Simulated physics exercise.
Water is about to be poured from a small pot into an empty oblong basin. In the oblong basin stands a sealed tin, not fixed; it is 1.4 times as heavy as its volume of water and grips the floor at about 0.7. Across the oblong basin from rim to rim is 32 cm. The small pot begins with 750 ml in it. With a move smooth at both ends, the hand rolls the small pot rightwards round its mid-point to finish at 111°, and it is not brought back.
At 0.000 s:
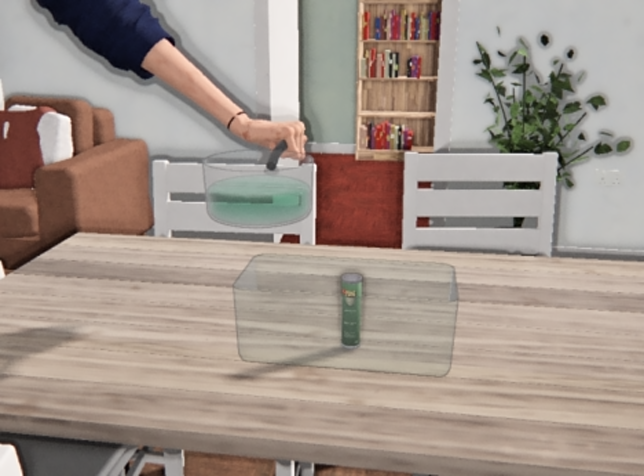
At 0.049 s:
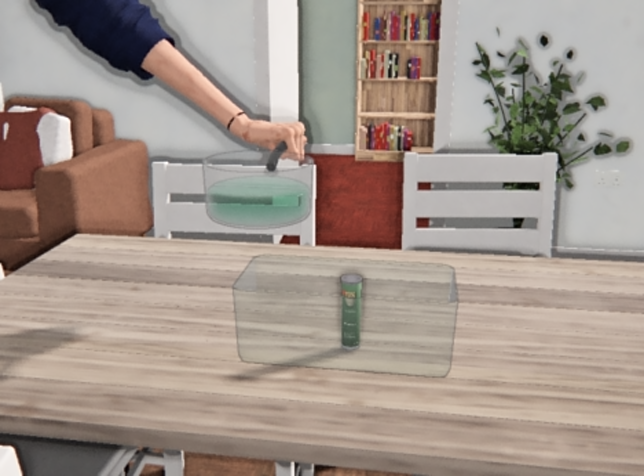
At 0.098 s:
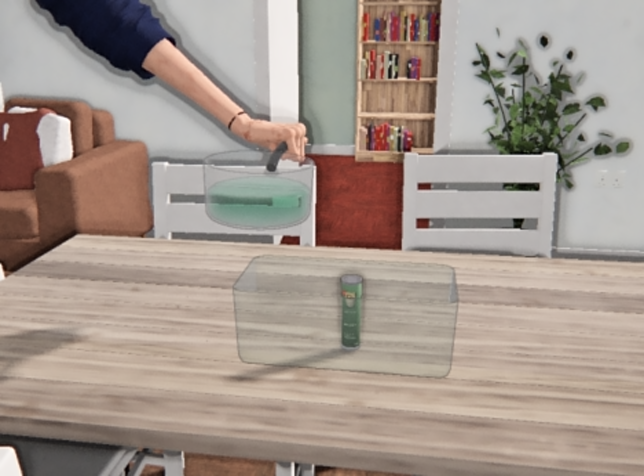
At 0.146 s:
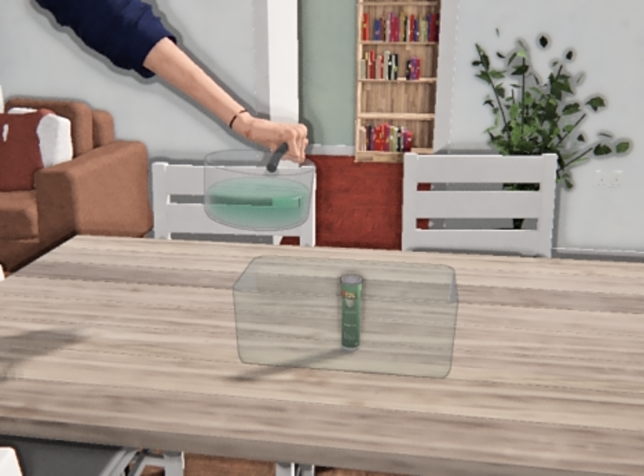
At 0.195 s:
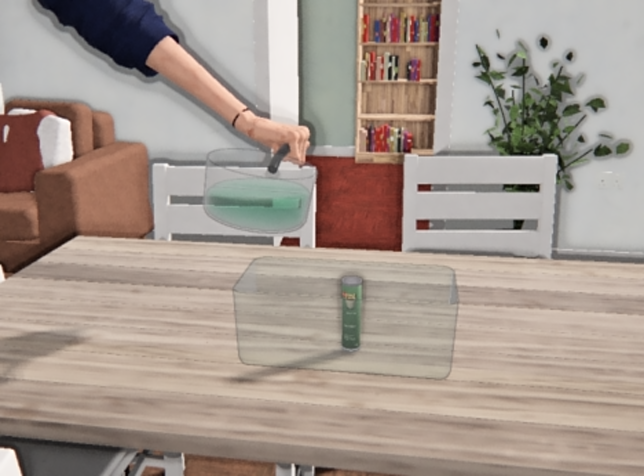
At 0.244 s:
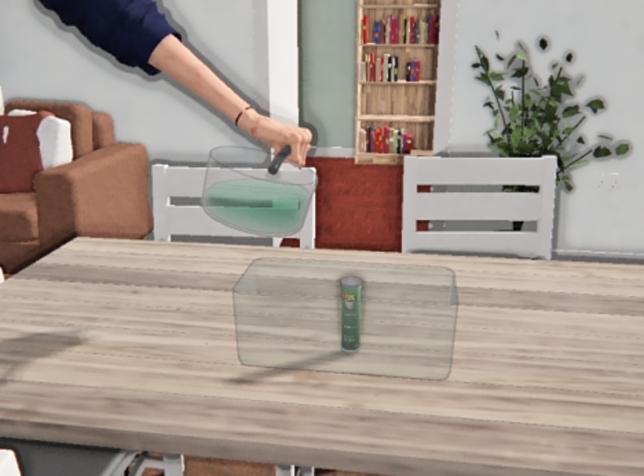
Over a wooden table, a hand held a small clear pot of green water and slowly tilted it slightly to the right, while a tin stood still at the clear oblong basin below.
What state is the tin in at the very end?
The tin is upright.
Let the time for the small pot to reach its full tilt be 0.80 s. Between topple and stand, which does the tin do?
Holds steady.
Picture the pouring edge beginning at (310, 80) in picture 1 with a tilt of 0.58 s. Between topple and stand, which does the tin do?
Then the tin comes down.
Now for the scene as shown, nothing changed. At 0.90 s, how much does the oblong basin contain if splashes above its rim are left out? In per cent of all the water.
Roughly 78 percent of it.
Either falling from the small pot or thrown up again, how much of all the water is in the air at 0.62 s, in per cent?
About 34 per cent.
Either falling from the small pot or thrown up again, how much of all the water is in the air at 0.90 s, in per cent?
Roughly 10 %.
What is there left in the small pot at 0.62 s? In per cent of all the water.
Roughly 60 per cent.
By 0.62 s the tilt is 76° and 59 per cent is still to pour; the tin stands where it began.
By 0.90 s the tilt is 108° and 11 per cent is still to pour; the tin stands where it began.
By 1.19 s the tilt is 111° and 0 per cent is still to pour; the tin stands where it began.
By 1.51 s the tilt is 111° and 0 per cent is still to pour; the tin stands where it began.
At rest the tin stands where it began.
